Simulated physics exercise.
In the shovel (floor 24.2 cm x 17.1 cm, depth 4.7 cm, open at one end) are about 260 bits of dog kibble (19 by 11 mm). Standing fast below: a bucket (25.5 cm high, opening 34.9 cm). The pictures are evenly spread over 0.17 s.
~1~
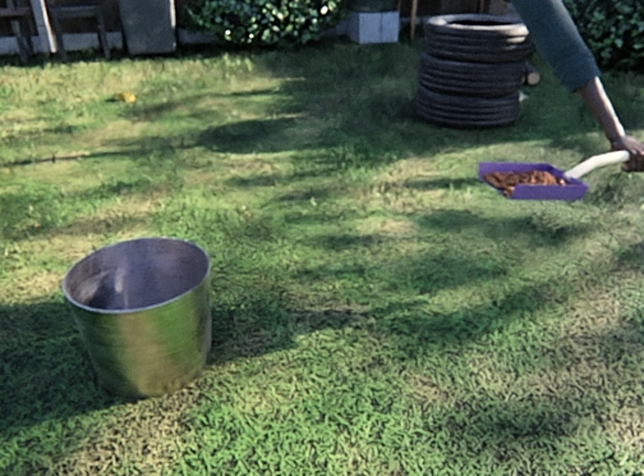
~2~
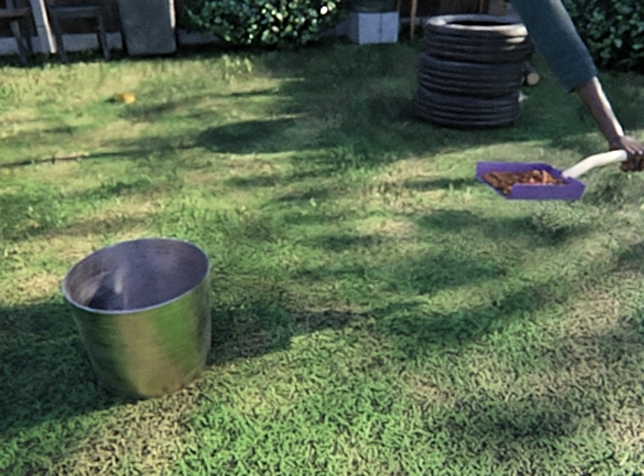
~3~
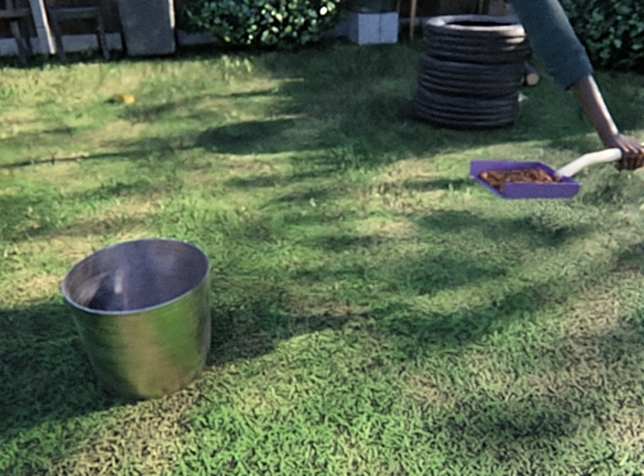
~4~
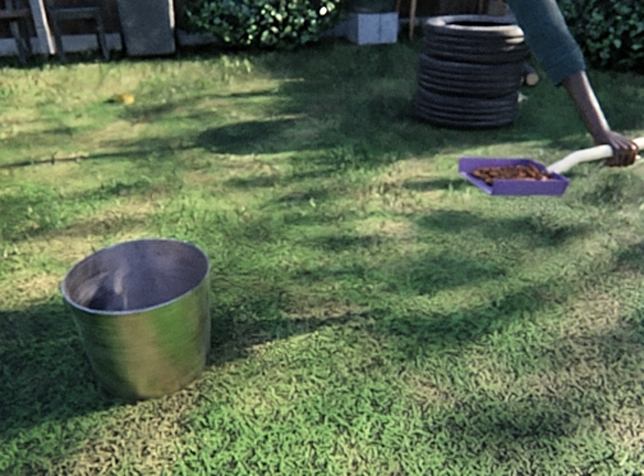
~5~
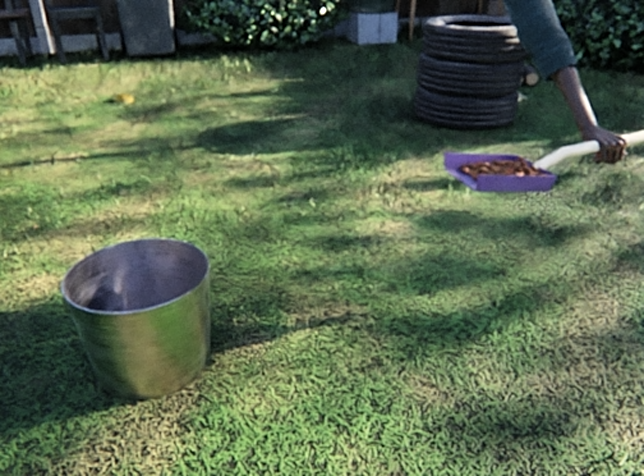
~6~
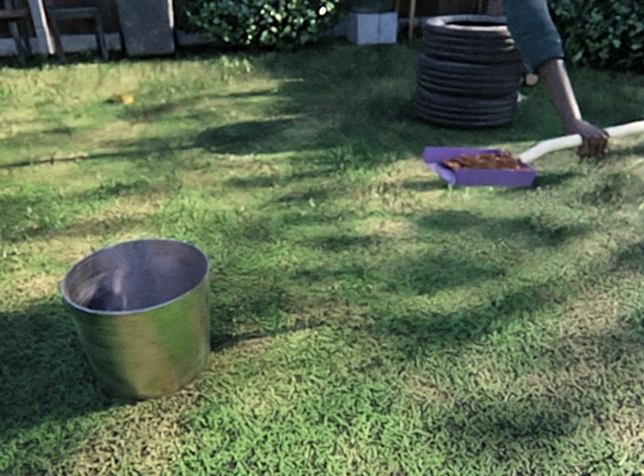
An arm moving a purple shovel of brown kibble leftward above a lawn, with a metal bucket standing at left.
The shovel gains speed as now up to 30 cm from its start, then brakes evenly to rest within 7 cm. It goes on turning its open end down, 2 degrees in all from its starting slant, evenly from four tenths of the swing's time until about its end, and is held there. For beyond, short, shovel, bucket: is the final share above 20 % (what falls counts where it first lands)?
Beyond: Under, short: Under, shovel: Under, bucket: Over.
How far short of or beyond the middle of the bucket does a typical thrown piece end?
Some 10 cm beyond it.
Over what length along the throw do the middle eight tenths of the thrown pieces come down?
Roughly 20 cm.
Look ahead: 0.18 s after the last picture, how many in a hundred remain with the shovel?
Some 0 per cent of the load.
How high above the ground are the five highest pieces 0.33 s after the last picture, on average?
About 45 cm.
Then, 0.10 s after the last picture, tilt 7 degrees; shovel 90 %, in the air 10 %; middle of all pieces near (409, 148).
Then, 0.18 s after the last picture, tilt 7 degrees; in the air 100 %; middle of all pieces near (334, 154).
Then, 0.26 s after the last picture, tilt 7 degrees; in the air 100 %; middle of all pieces near (256, 184).
Then, 0.33 s after the last picture, tilt 7 degrees; in the air 100 %; middle of all pieces near (189, 229).
In the end, beyond 0 %, short 0 %, shovel 0 %, bucket 100 %.
